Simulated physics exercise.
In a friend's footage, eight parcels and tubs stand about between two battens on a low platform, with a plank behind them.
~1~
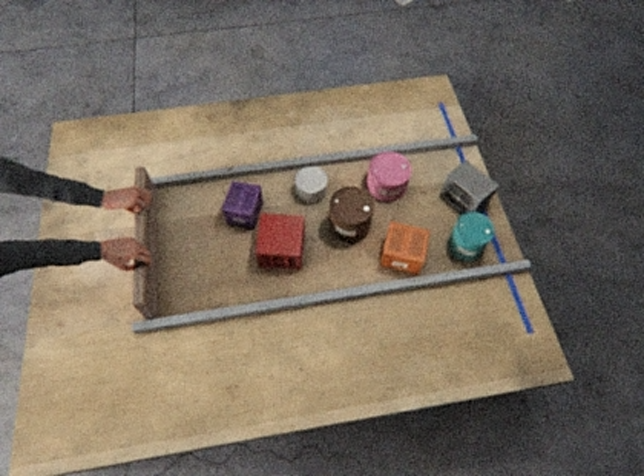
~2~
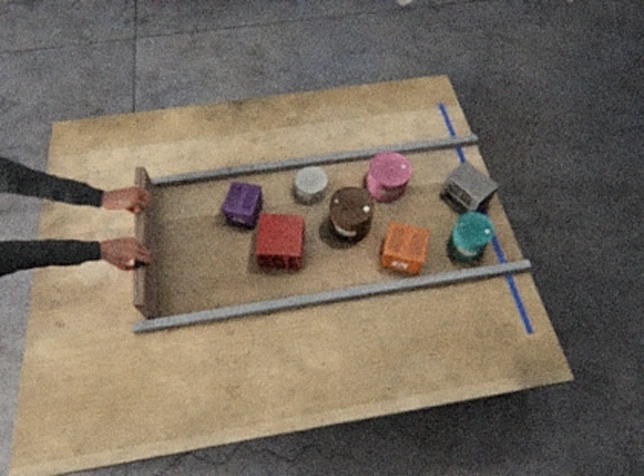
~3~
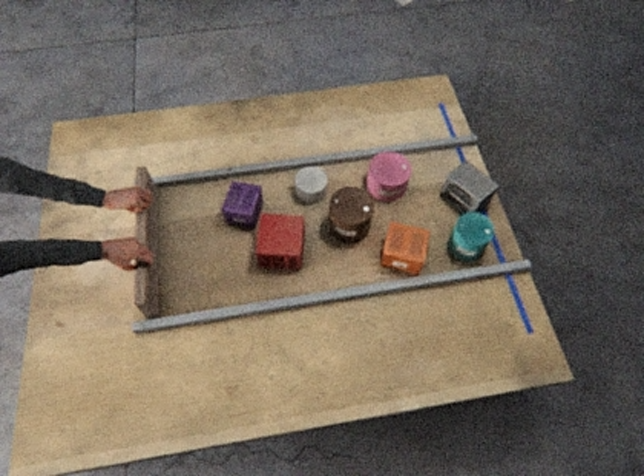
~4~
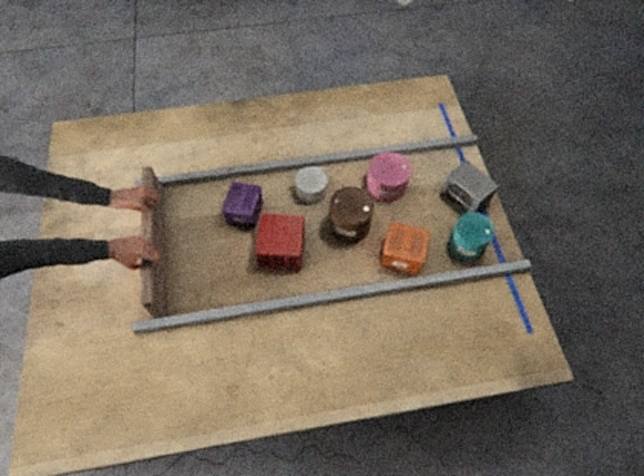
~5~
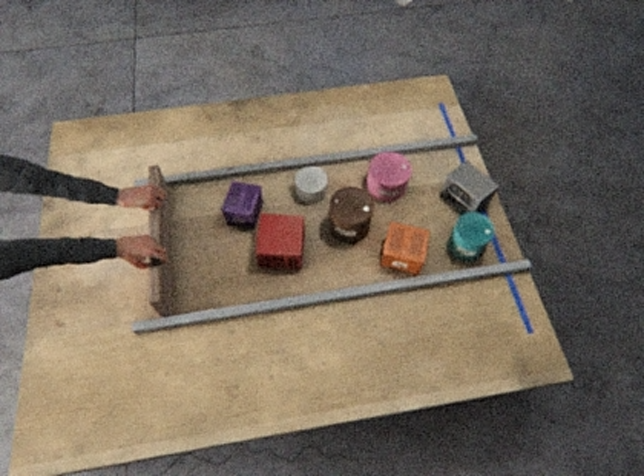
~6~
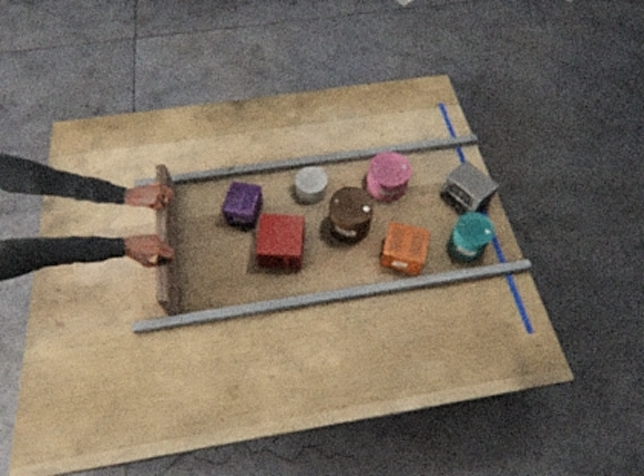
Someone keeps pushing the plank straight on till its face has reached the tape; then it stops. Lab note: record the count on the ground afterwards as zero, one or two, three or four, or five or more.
Count on ground: Five or more.
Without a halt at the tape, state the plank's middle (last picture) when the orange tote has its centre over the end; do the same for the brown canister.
Orange tote: (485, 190); brown canister: (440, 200).
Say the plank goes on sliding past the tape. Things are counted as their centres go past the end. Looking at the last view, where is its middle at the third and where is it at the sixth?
The first puts it near (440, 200), the next near (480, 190).
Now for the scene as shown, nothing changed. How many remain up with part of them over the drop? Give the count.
Overhanging: 3.
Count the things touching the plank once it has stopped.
The count in contact is 3.
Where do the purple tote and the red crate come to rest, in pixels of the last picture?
The purple tote settles near (487, 168); as for the red crate, near (506, 200).
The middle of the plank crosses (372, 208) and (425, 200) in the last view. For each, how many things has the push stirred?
By the first moment it's 8, by the second it's 8.
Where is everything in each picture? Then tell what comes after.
In the first frame, grey crate (468, 191); turquoise canister (470, 238); pink canister (389, 177); plank (146, 241); tape (480, 203).
In the second frame, turquoise canister (470, 238); red crate (281, 242).
In the third frame, pink canister (388, 177); brown canister (351, 215).
In the fourth frame, grey crate (468, 191); plank (153, 240).
In the fifth frame, turquoise canister (470, 238); white canister (312, 185).
In the sixth frame, grey crate (468, 191); turquoise canister (470, 238); pink canister (388, 177); plank (167, 238); tape (480, 203).
A little later, none off yet; grey crate at rest near (468, 191); turquoise canister at rest near (470, 238); pink canister at rest near (388, 177).
When it is over, the number that fall off is five or more; down, white canister, brown canister, pink canister, turquoise canister and grey crate.
